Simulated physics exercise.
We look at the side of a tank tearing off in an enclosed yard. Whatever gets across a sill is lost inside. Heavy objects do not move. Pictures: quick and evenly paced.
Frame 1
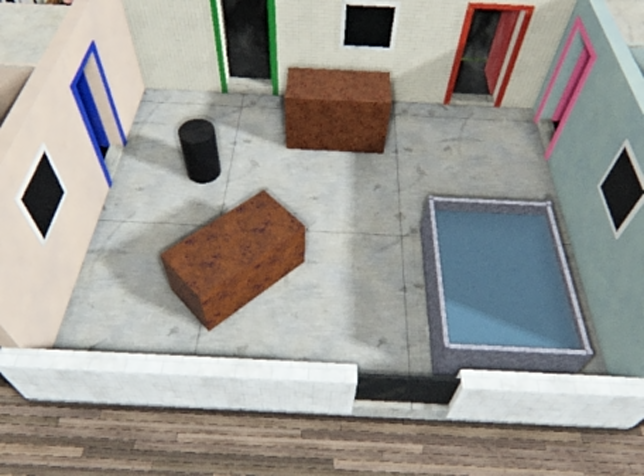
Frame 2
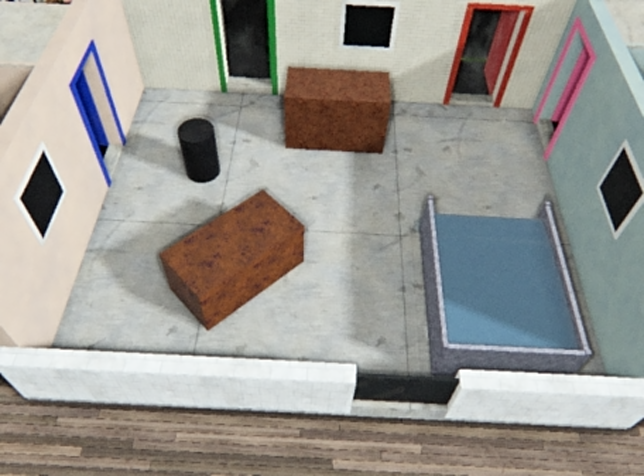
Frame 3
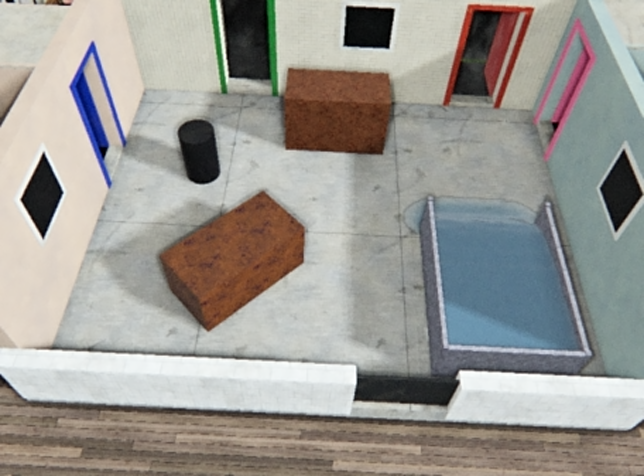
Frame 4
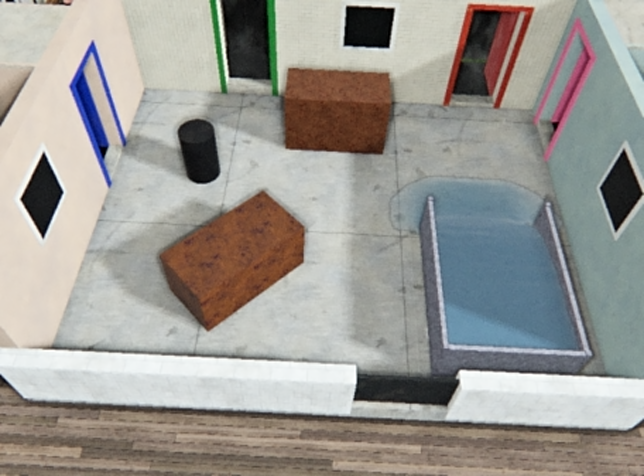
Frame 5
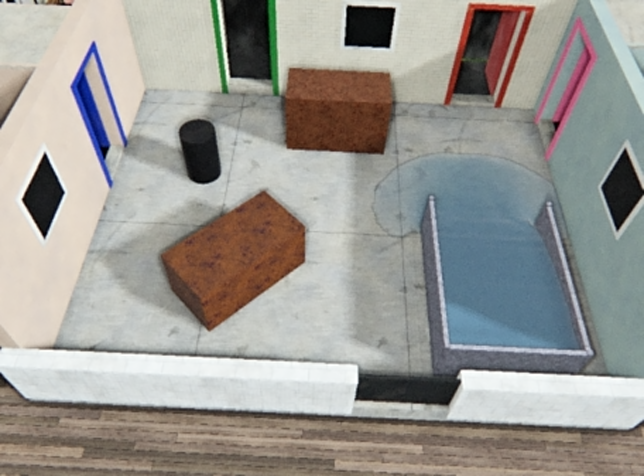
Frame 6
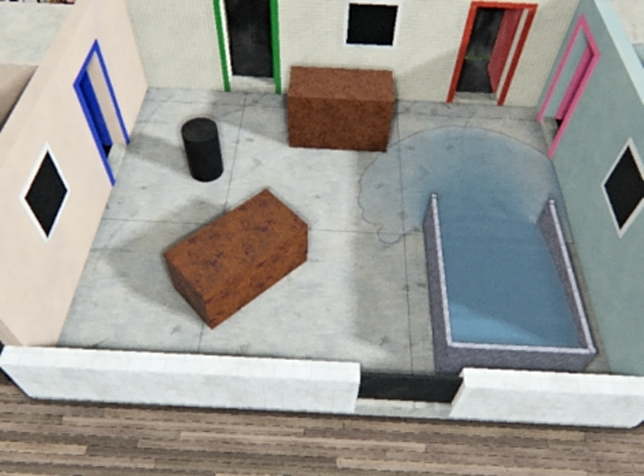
In an enclosed yard with coloured doorways, two rusty brown blocks and a black cylinder, a water tank stands full and still at the right. Its far side comes away, and water pours through the gap, quickly spreading across the grey floor in a widening, rounded sheet toward the back wall.
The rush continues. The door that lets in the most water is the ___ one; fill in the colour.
Red.
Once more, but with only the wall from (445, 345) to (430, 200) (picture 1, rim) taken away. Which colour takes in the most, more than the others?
The blue-painted one.
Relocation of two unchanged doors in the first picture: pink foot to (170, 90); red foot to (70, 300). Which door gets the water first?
Door: The door marked green.
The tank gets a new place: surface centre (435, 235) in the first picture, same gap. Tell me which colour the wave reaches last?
I say the blue-painted one.
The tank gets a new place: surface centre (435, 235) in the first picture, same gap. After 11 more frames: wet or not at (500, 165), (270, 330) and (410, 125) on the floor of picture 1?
In order: Reached, unreached, reached.
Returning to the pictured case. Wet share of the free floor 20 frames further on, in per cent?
Roughly 50 percent, I reckon.
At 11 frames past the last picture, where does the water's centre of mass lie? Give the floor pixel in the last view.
At roughly (470, 207).
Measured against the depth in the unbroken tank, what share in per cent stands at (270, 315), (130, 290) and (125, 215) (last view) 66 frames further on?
In order: Roughly 8, 8 and 8 in a hundred.
A moment on, water covers 30 % of the floor; green door not reached, blue door not reached, pink door wet at the sill, nothing in, red door some in.
Next, water covers 35 % of the floor; green door not reached, blue door not reached, pink door a trickle in, red door a lot in.
Then, water covers 50 % of the floor; green door wet at the sill, nothing in, blue door not reached, pink door some in, red door a lot in.
Later, water covers 75 % of the floor; green door wet at the sill, nothing in, blue door a trickle in, pink door a lot in, red door a lot in.
In the end, water covers 95 % of the floor; green door wet at the sill, nothing in, blue door a trickle in, pink door a lot in, red door a lot in; the red door has let in the most.
